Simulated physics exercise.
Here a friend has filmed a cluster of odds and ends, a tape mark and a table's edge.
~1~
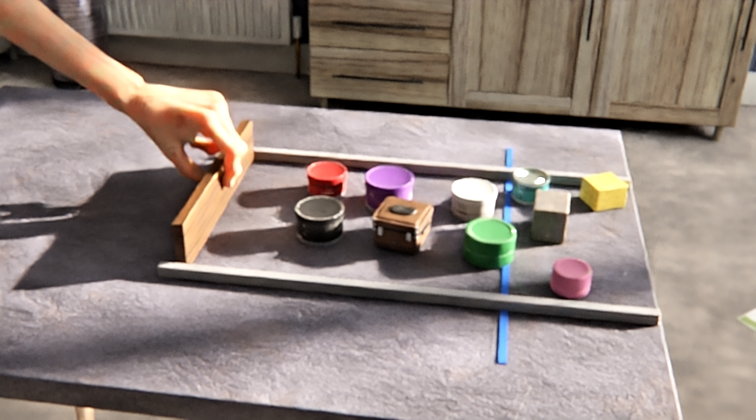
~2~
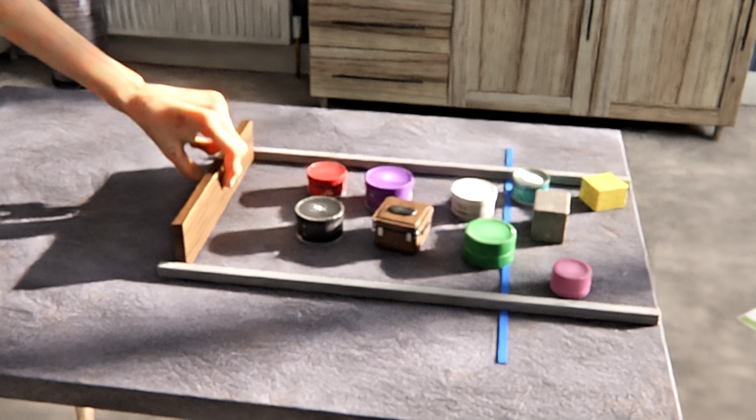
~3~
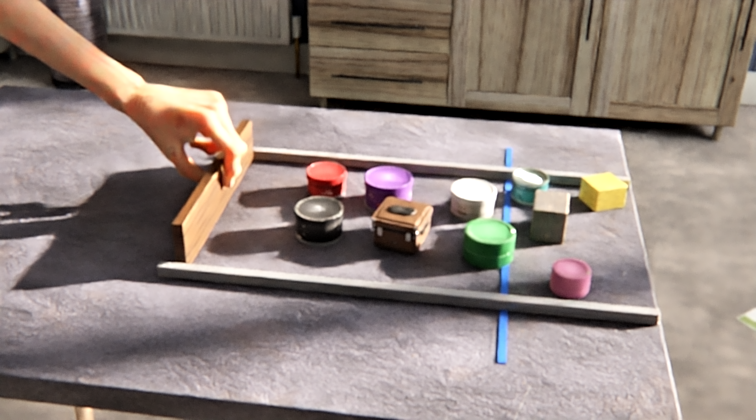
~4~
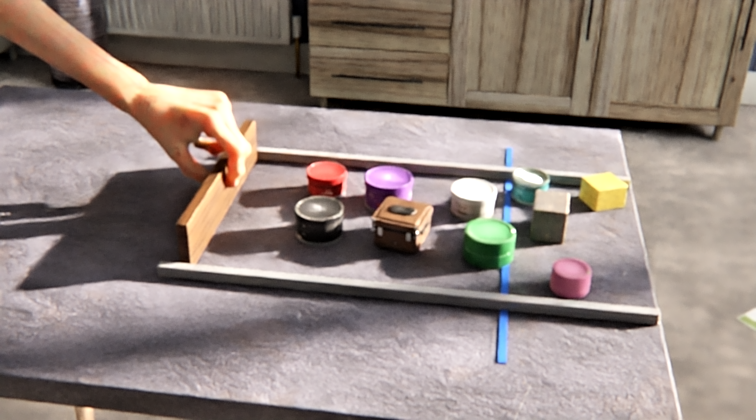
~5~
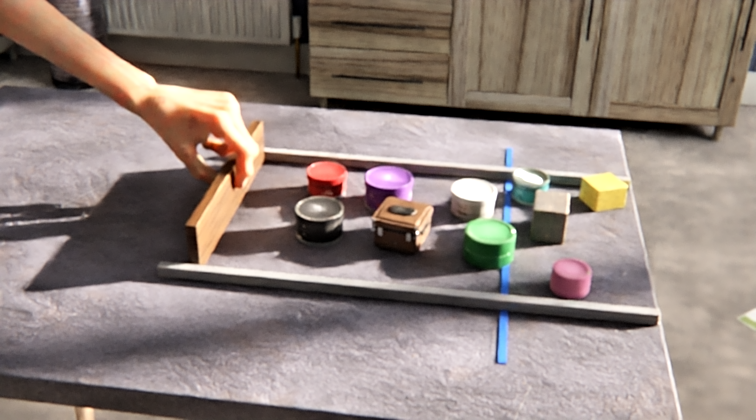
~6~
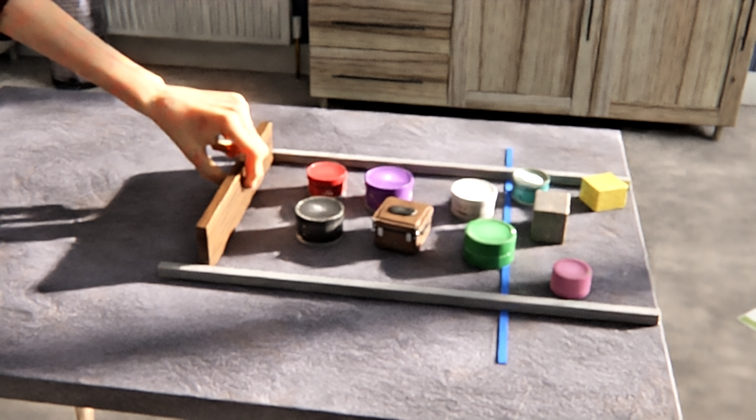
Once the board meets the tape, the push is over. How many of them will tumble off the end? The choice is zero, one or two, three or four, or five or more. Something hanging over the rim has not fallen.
Well, what drops off the end works out to none of them.
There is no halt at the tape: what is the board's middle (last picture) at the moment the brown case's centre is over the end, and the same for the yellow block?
Approx. (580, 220) for the first, approx. (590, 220) for the second.
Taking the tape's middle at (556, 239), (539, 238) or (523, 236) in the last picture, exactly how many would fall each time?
Result per try: 1; 1; 0.
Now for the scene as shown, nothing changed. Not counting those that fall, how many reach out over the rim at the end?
The number would be 1.
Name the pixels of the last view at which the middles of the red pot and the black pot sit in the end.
Red pot at about (528, 194), black pot at about (532, 242).
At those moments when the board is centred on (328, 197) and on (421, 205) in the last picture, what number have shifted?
The count is 3 at the first point and 6 at the second.
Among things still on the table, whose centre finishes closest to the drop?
It's the green lid that is foremost.
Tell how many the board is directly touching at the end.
It's touching 3 at the end.
Soon after, none off yet; yellow block at rest near (603, 192); pink lid at rest near (571, 279); grey block at rest near (550, 217).
In the end, the number that fall off is zero.
